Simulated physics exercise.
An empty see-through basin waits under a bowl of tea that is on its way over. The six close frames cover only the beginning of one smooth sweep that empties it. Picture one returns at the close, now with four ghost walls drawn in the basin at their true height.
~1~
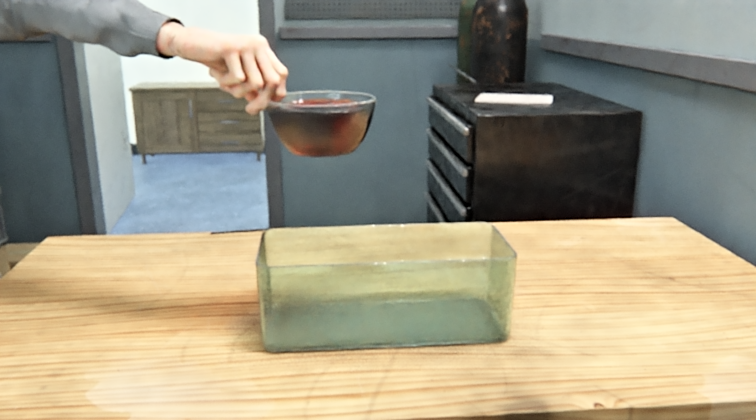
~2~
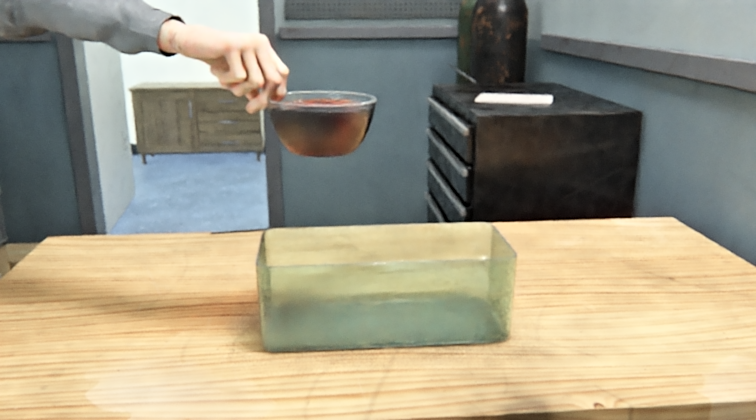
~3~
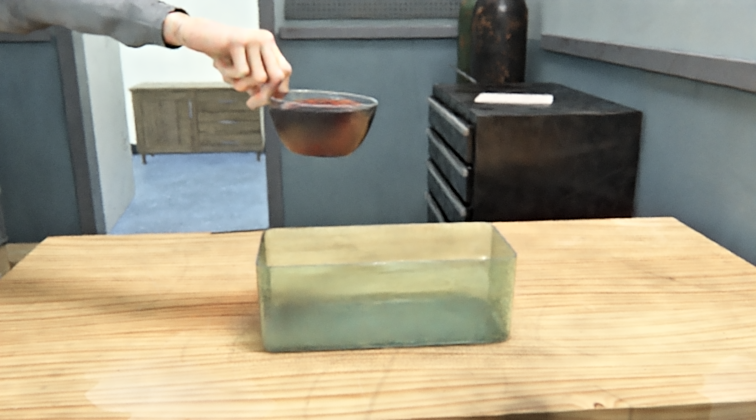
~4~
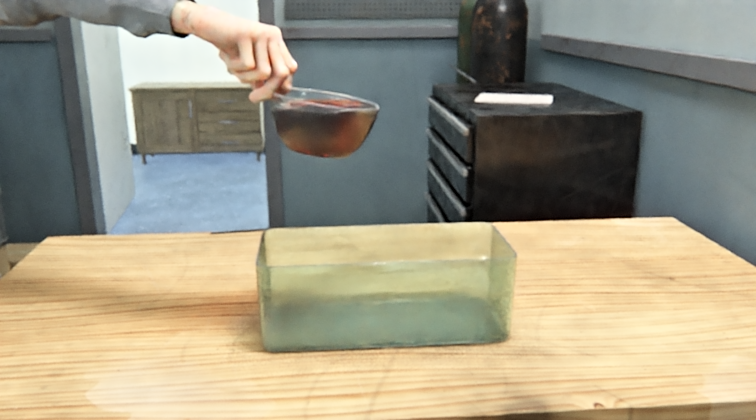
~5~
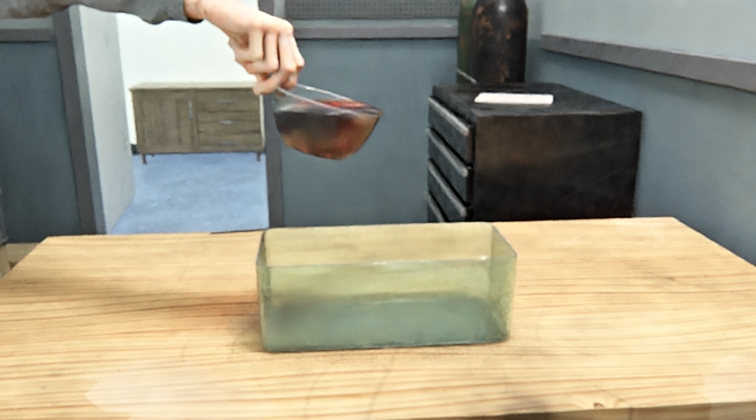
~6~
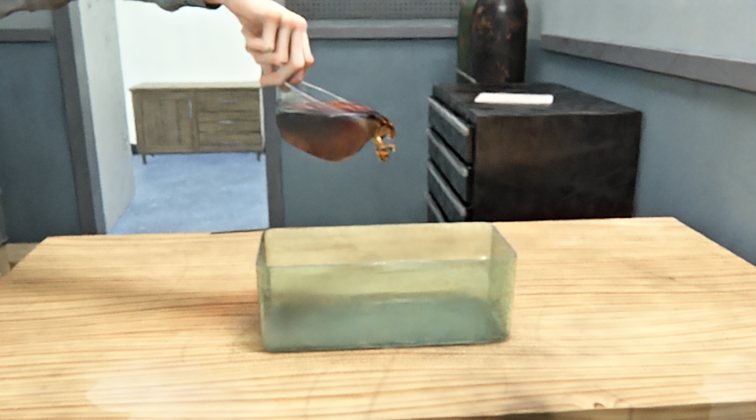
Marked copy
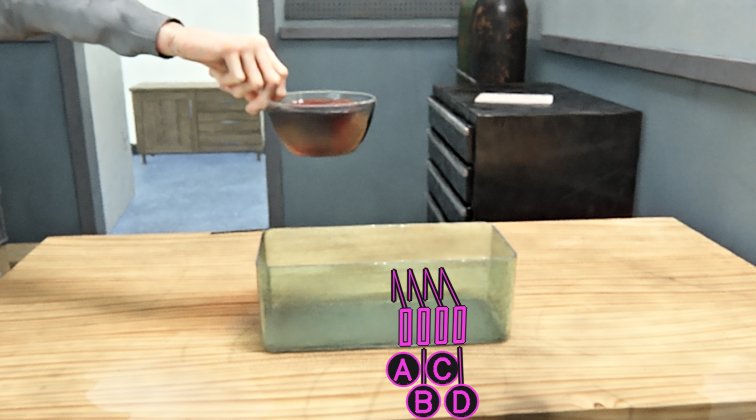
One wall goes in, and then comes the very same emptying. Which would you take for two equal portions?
Position C.
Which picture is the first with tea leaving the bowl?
In picture 5.
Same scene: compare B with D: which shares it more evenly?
B.
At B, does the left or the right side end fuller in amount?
More ends on the right.
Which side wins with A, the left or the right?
More ends on the right.
On the marked copy, A at (405, 350); B at (423, 349); C at (441, 348); D at (459, 348).
With A, about 10 % ends left of the wall and 89 % right of it.
With B, about 26 % ends left of the wall and 73 % right of it.
With C, about 51 % ends left of the wall and 48 % right of it.
With D, about 88 % ends left of the wall and 11 % right of it.
